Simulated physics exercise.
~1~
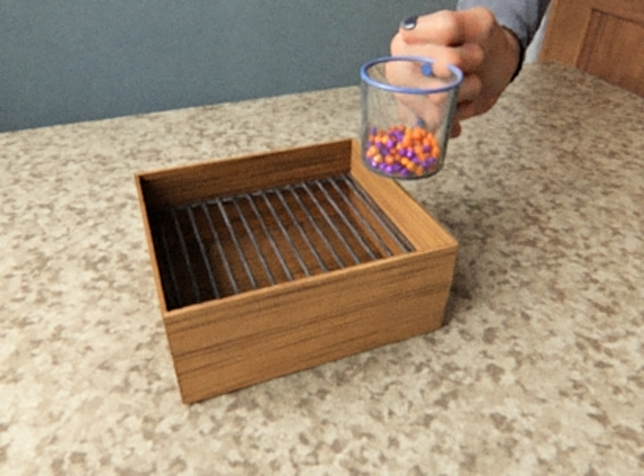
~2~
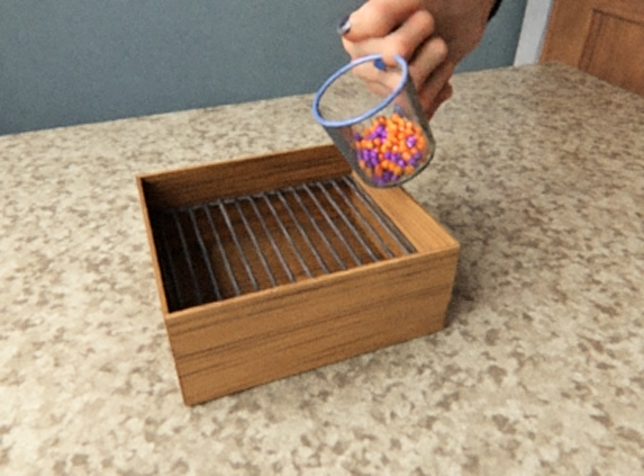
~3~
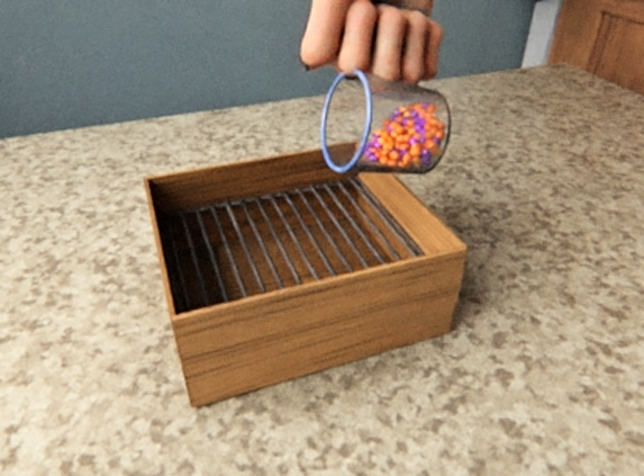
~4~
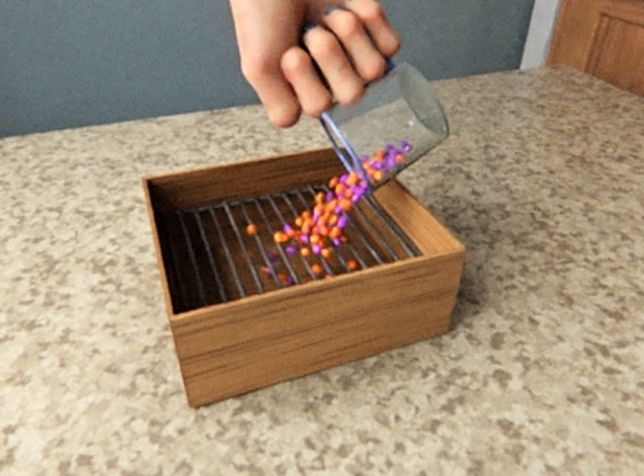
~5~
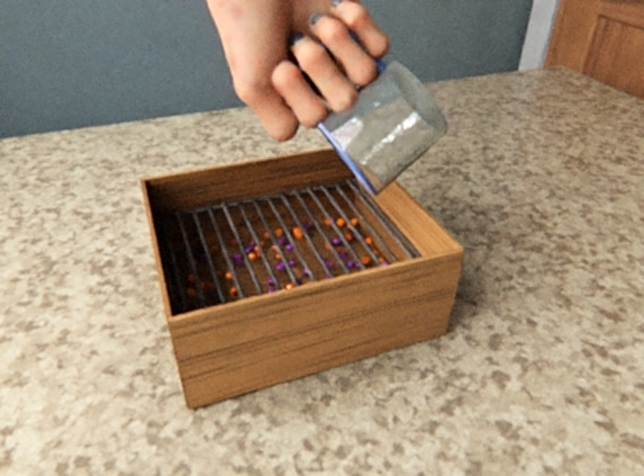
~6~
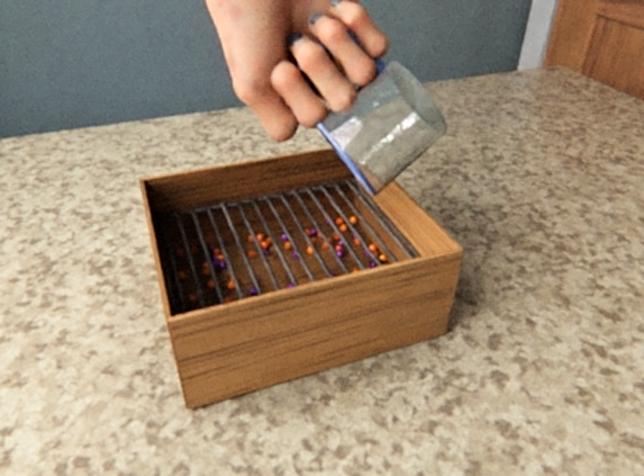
Orange and purple beads pouring from a clear cup tipped by a hand, all falling through a wire rack into a wooden box.
